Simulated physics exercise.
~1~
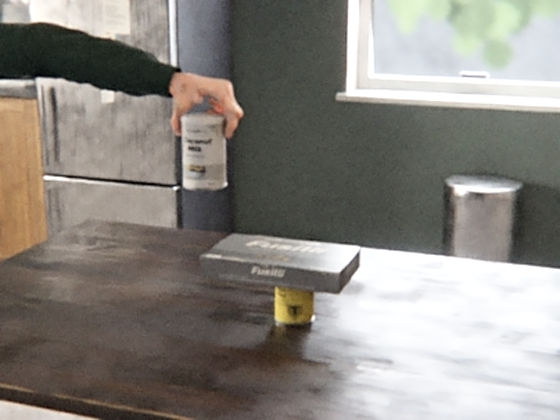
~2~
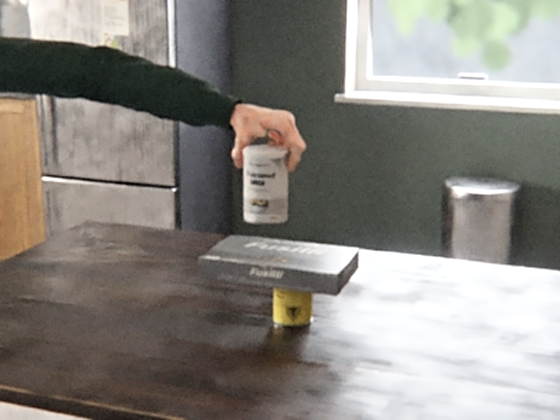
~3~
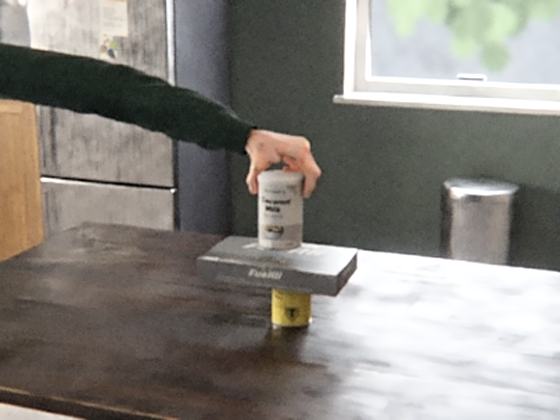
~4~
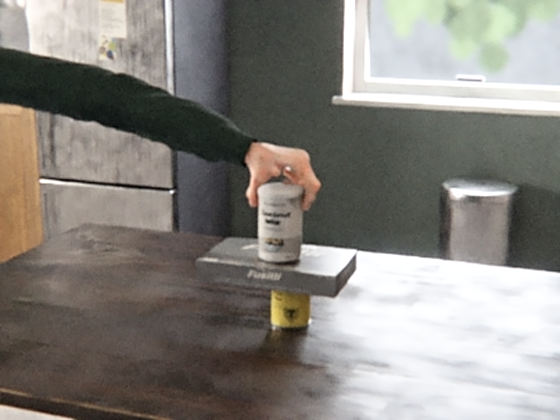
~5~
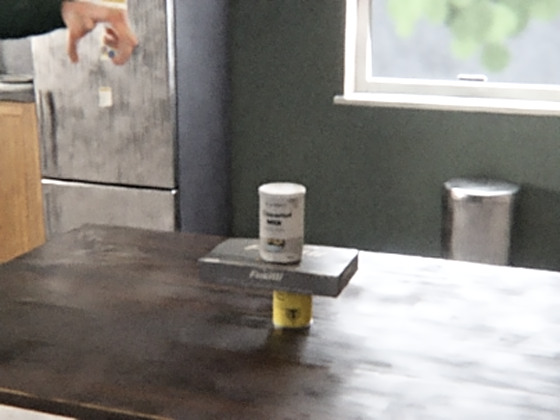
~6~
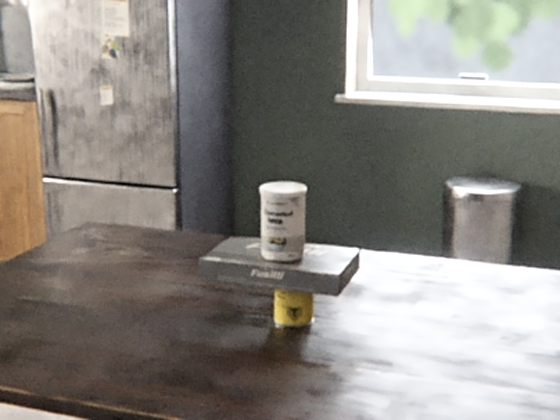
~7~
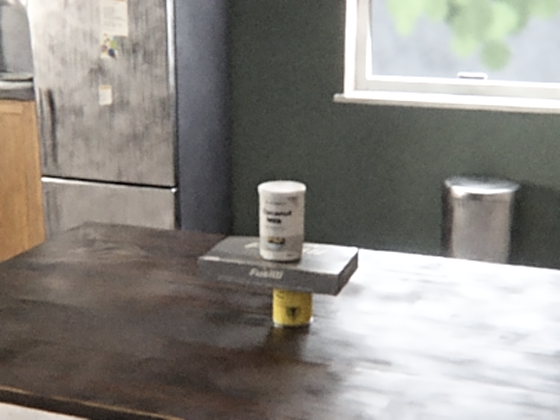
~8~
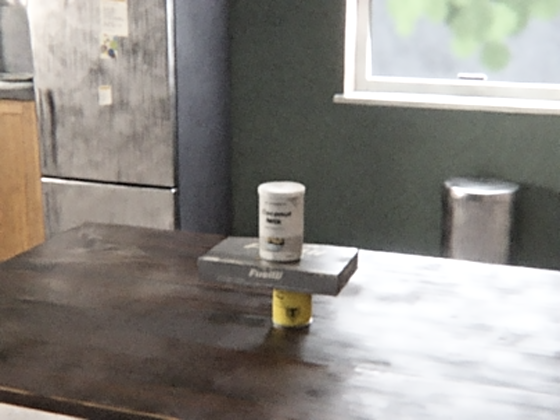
A white tin hangs from a hand reaching in from the left over a dark wooden table, seen from slightly above by a gently swaying camera in a room with a fridge, a window and a metal bin behind. On the table, a flat grey packet lies balanced across a small yellow tin. The hand carries the white tin right and down, and sets it upright on top of the packet, a little left of the yellow tin beneath. The fingers let go and the arm draws back out to the left. The stack stays standing, with all three things at rest.
